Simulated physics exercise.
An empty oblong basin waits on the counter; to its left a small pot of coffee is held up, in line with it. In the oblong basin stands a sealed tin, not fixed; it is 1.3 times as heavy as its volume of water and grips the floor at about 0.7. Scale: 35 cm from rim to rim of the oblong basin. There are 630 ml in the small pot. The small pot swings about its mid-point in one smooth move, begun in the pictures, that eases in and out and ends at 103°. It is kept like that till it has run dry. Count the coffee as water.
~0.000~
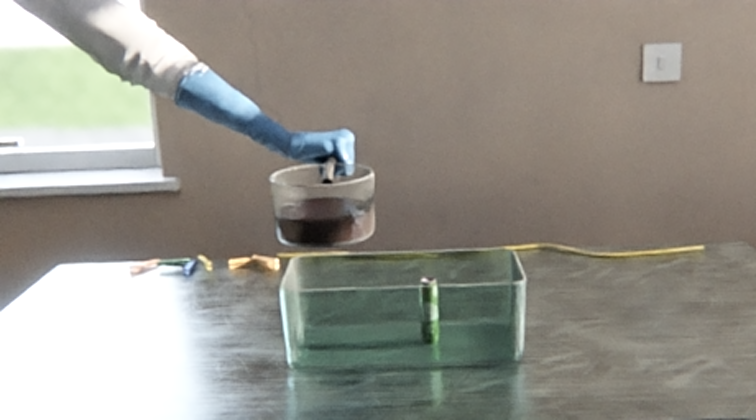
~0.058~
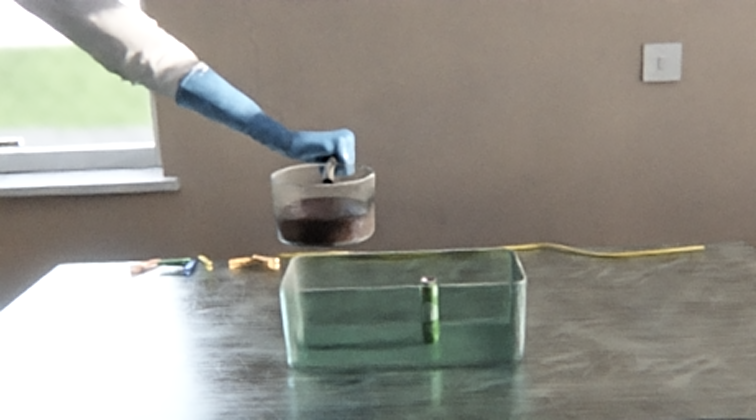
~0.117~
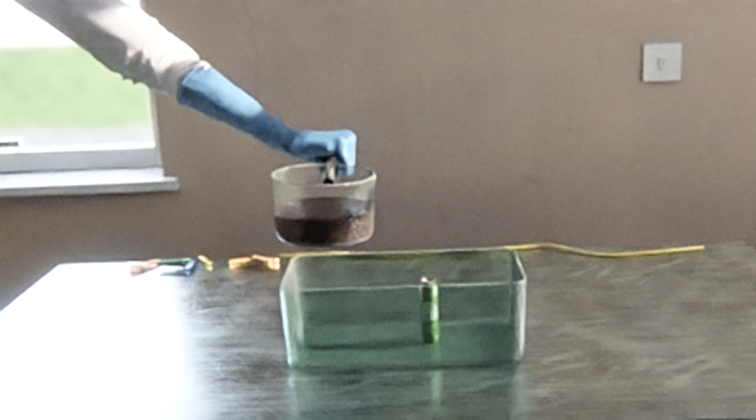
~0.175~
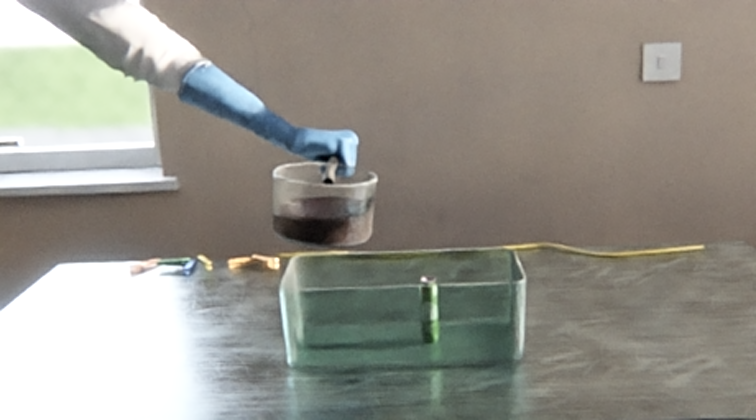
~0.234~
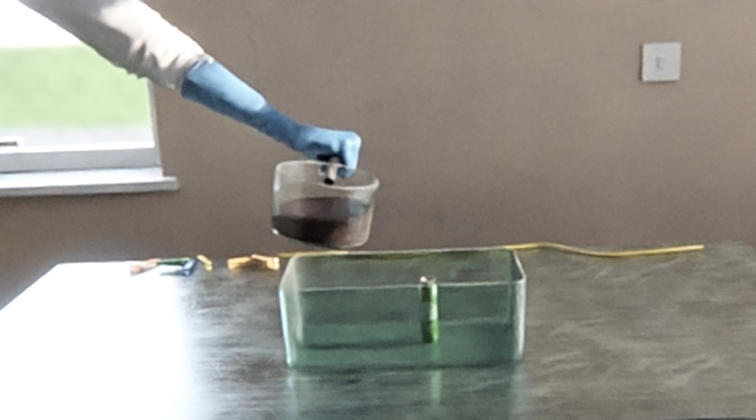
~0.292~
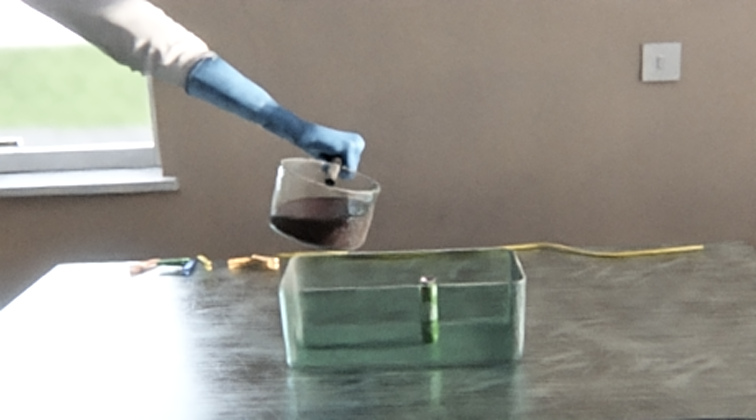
On a dark tabletop, a blue-gloved hand gradually tilting a clear pot of dark liquid rightward above a greenish glass basin.
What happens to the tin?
It keeps standing.
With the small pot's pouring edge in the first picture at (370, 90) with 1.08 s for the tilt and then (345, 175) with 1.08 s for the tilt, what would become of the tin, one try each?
First it topples; then it stays up.
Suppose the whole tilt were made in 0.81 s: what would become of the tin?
Then it stays up.
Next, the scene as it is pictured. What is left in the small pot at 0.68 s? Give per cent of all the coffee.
About 76 per cent.
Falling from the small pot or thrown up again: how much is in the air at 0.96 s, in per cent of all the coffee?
Near 10 in a hundred.
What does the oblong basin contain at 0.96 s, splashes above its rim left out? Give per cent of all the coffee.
About 68 per cent.
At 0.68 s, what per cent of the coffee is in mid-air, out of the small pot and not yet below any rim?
Near 20 in a hundred.
After 0.68 s the tilt is 72° and 76 per cent is still to pour; the tin stands where it began.
After 0.96 s the tilt is 100° and 23 per cent is still to pour; the tin stands where it began.
After 1.26 s the tilt is 103° and 2 per cent is still to pour; the tin stands where it began.
After 1.58 s the tilt is 103° and 0 per cent is still to pour; the tin stands where it began.
In the end the tin stands where it began.
